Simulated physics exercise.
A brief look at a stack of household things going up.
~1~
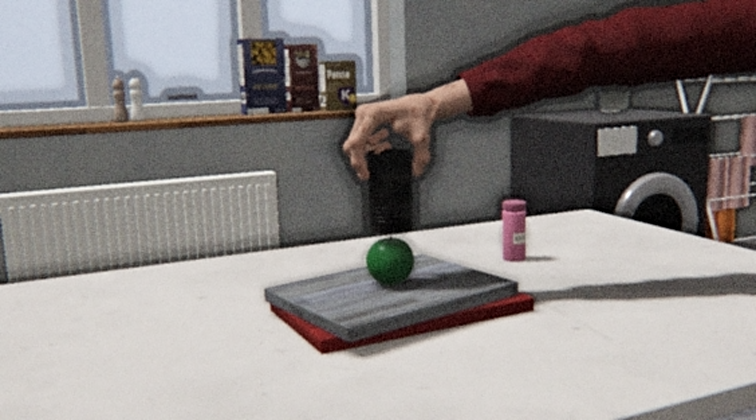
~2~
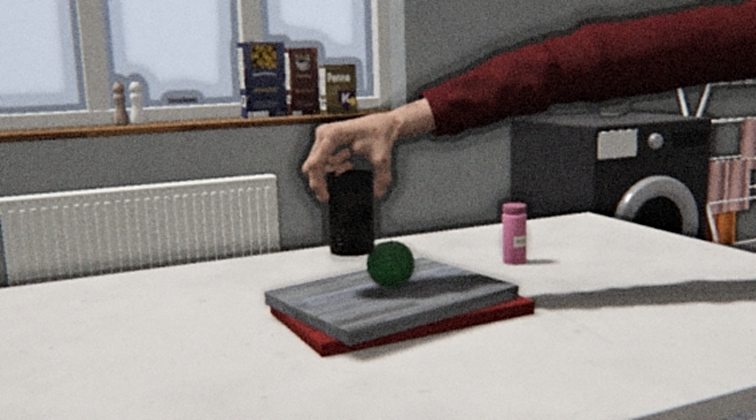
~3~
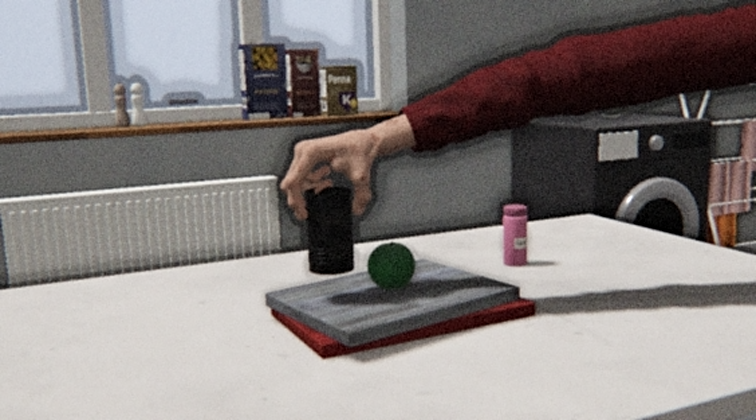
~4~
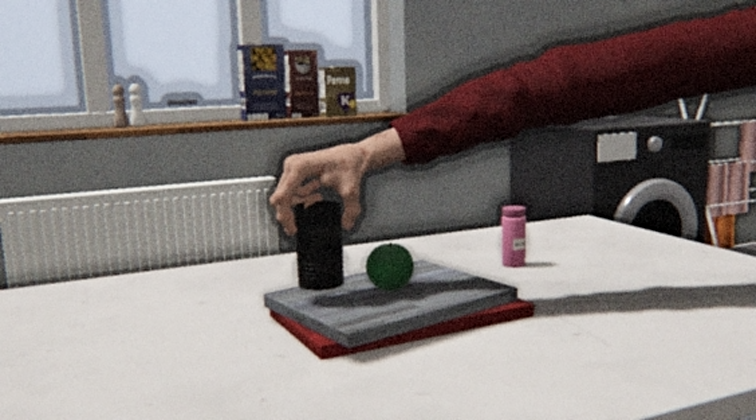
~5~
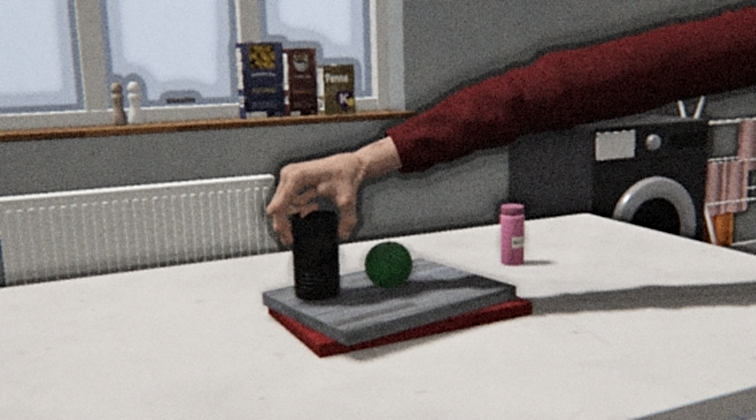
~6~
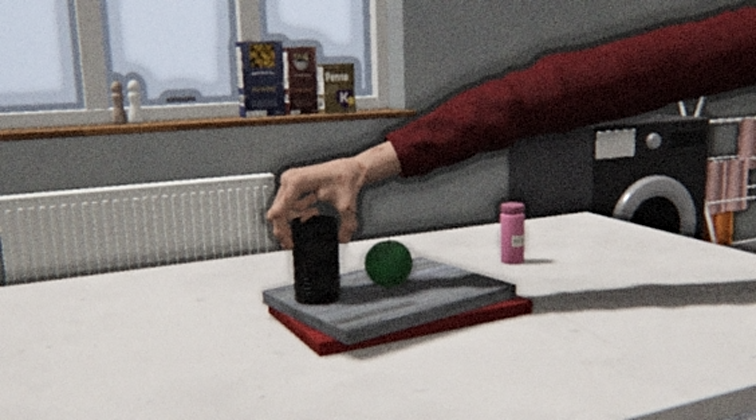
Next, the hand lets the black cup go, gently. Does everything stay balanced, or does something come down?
The pile is stable.
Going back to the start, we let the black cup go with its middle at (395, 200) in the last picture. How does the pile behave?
Afterwards the pile tumbles over.
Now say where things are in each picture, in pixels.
The first picture shows on its way; black cup (390, 191); green apple (390, 261).
The second picture shows on its way; black cup (351, 212); grey board (391, 295).
The third picture shows on its way; black cup (330, 230); green apple (391, 266).
The fourth picture shows on its way; black cup (319, 245); grey board (391, 297).
The fifth picture shows on its way; black cup (316, 254); green apple (389, 265).
The sixth picture shows set down, still held; black cup (316, 260); grey board (389, 294).
Then, 0.40 s later than the last frame, all is still.
Then, 1.20 s later than the last frame, black cup resting near (316, 260).
When it is over, all 5 as before. End places, in pixels of the last picture, black cup near (316, 260). The pile keeps its balance.
